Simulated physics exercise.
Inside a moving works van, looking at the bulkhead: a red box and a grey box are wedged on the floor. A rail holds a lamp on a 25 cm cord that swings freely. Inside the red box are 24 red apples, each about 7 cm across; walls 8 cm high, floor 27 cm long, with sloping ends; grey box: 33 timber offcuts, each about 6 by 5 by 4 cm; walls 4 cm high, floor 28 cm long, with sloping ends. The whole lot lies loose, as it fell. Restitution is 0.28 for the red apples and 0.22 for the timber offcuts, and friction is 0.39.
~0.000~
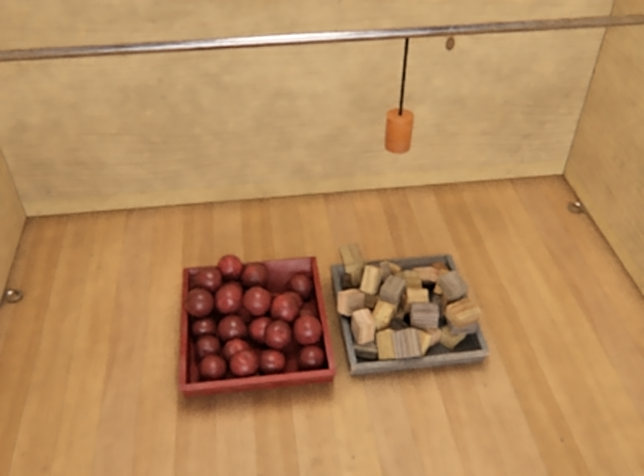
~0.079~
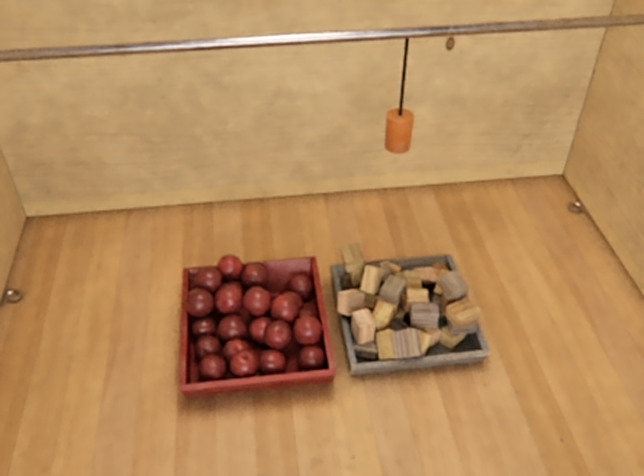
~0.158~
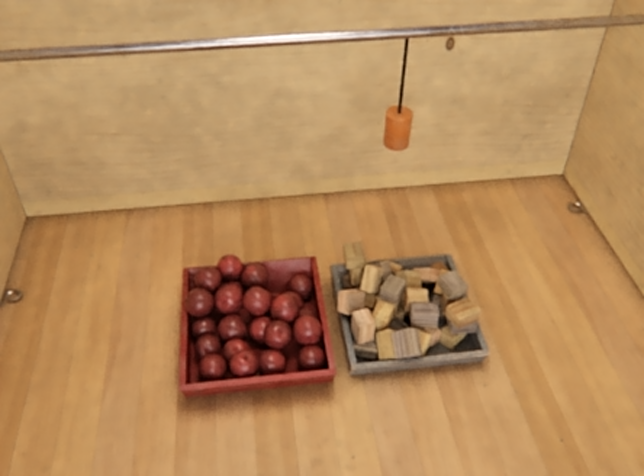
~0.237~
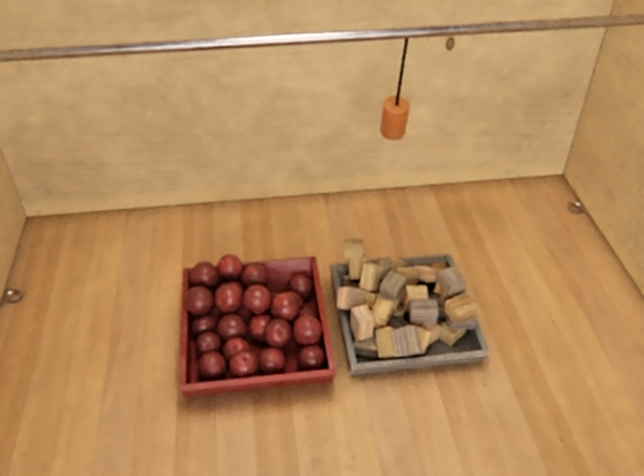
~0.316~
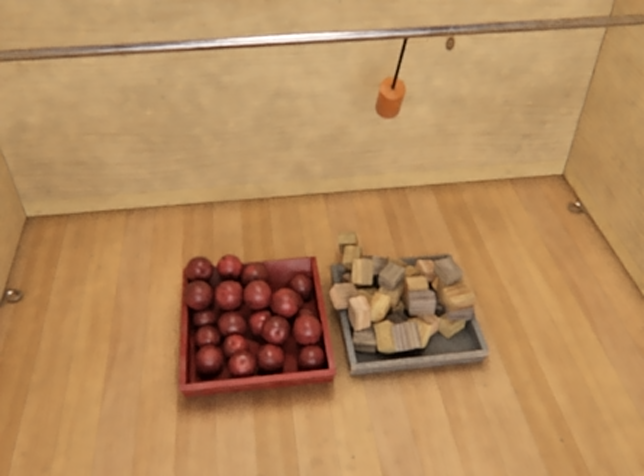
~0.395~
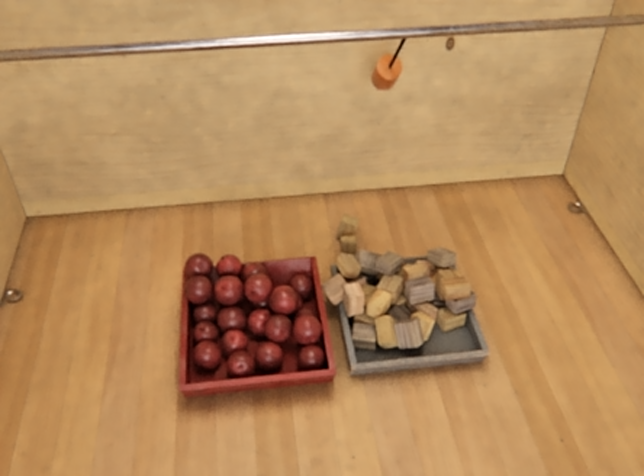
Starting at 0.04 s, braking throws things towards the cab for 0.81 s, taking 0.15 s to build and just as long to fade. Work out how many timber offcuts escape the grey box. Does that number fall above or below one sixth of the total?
Expect a loss exceeding a sixth of the load.
After 0.56 s, 0 of 24 out of the red box and 7 of 33 out of the grey box.
After 0.77 s, 1 of 24 out of the red box and 9 of 33 out of the grey box.
After 1.06 s, 1 of 24 out of the red box and 9 of 33 out of the grey box.
Final count (at 1.44 s), 1 of 24 out of the red box and 9 of 33 out of the grey box. Asked share, 9 of 33, 27 per cent.
